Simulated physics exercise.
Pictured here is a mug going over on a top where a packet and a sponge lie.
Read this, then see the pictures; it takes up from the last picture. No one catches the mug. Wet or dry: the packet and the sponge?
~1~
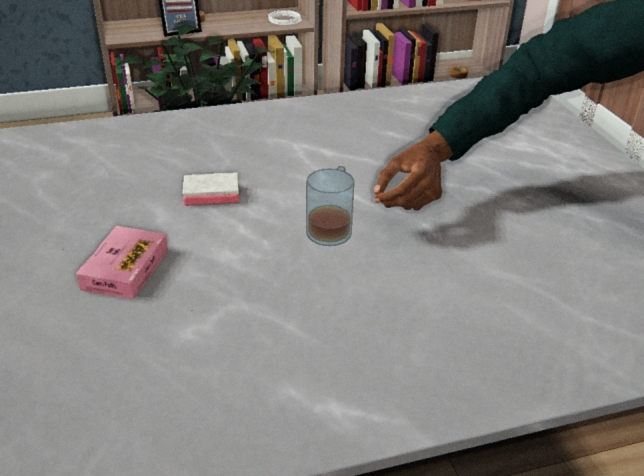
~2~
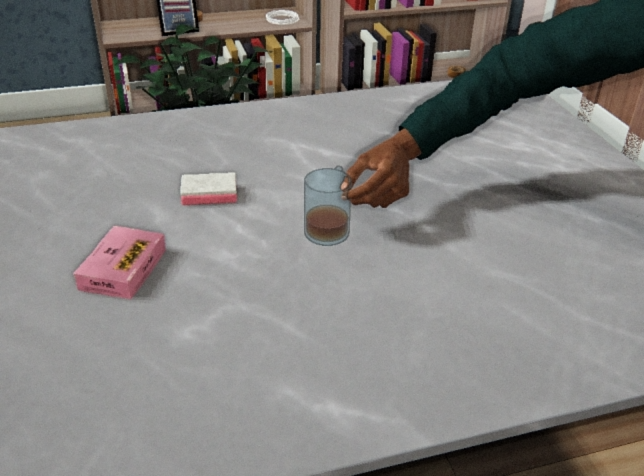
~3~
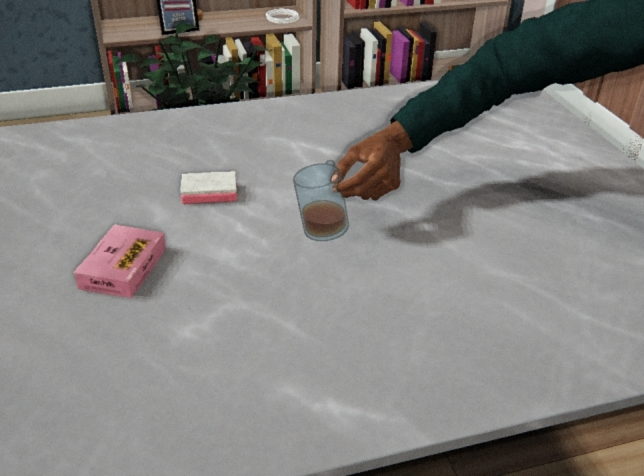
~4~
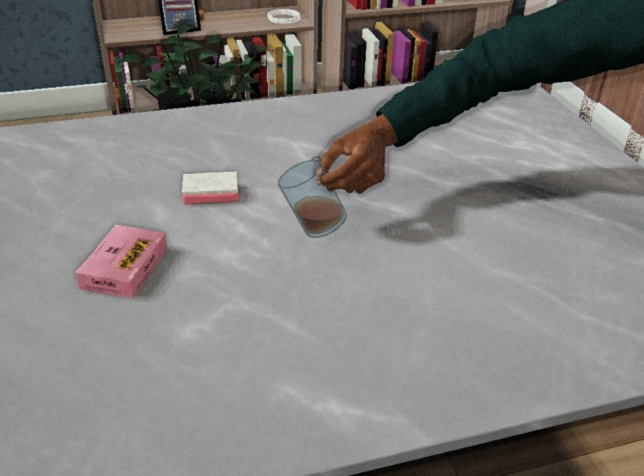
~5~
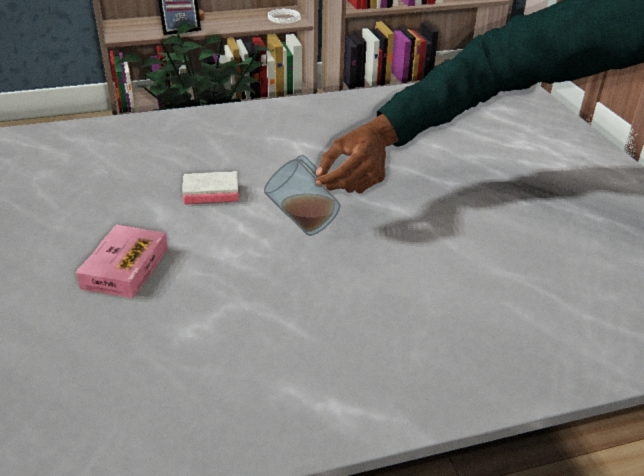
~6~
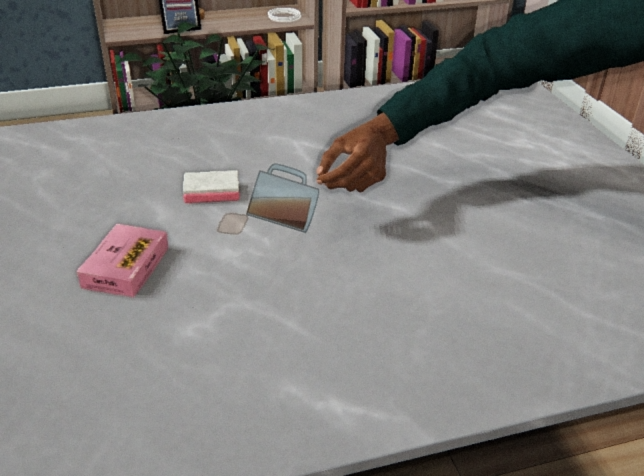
At the end, the packet gets caught in it I'd say; the sponge gets caught in it I'd say.
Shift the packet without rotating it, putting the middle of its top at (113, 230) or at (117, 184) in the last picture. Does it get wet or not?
Try one: Contact. Try two: Contact.
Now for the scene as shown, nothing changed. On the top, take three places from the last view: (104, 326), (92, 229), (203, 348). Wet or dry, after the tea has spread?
Spot one - never touched; spot two - touched at some point; spot three - never touched.
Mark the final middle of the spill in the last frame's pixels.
(103, 215).
Soon after, the puddle covers about as much as a plate; the packet is wet; the sponge is wet.
In the end, the puddle covers about as much as a plate; the packet is wet; the sponge is wet.
